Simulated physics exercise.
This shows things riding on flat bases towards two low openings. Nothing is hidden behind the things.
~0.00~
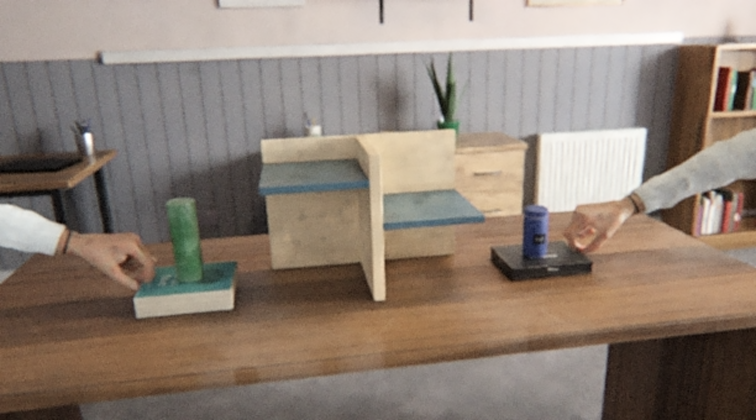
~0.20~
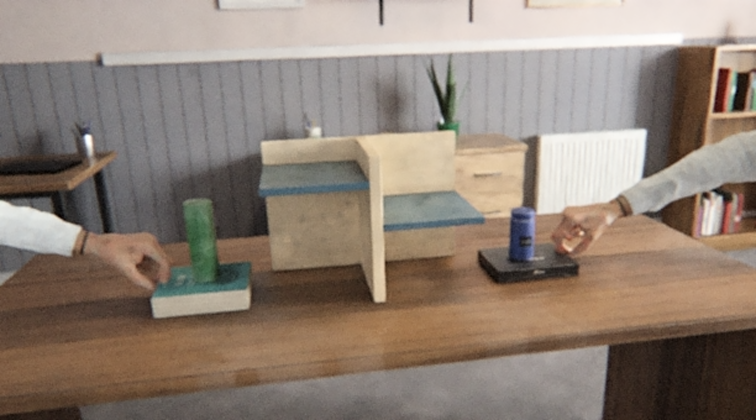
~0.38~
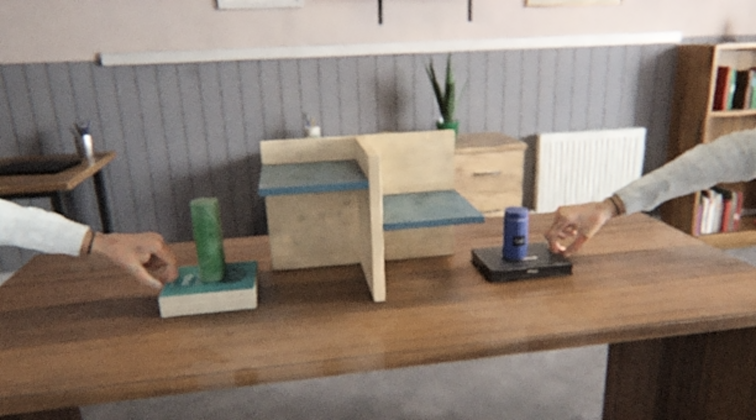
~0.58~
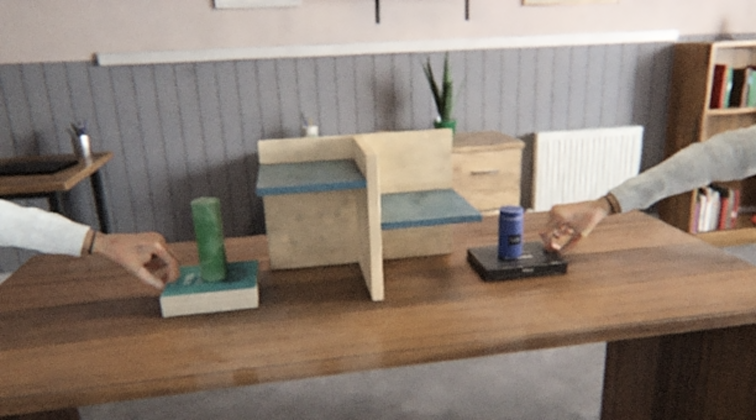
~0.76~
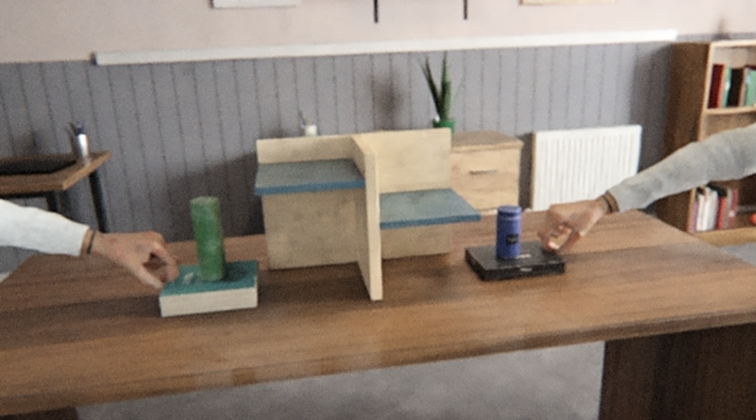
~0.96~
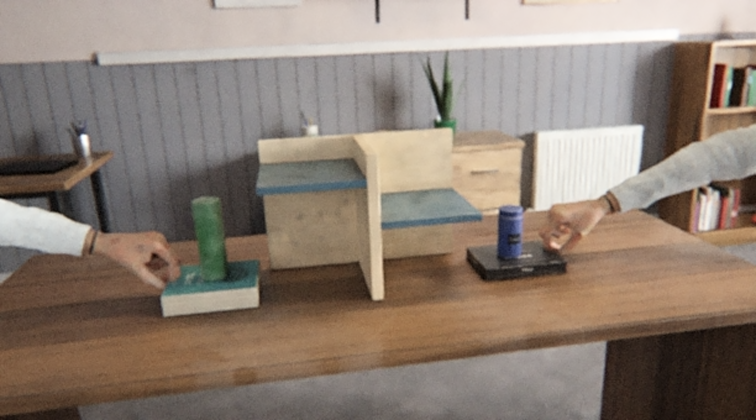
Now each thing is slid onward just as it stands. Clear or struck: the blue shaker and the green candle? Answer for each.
The blue shaker passes below; the green candle passes below.
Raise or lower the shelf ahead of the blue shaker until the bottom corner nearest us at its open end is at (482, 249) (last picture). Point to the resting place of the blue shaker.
Near (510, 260).
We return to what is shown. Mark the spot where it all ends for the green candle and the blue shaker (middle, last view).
First (308, 231), then (421, 240).
Around 1.74 s, blue shaker riding along near (478, 235); green candle riding along near (237, 237).
Around 2.38 s, blue shaker riding along near (438, 238); green candle riding along near (270, 234).
Finally (3.6 s), the blue shaker clears the shelf, near (421, 240); the green candle clears the shelf, near (308, 231).
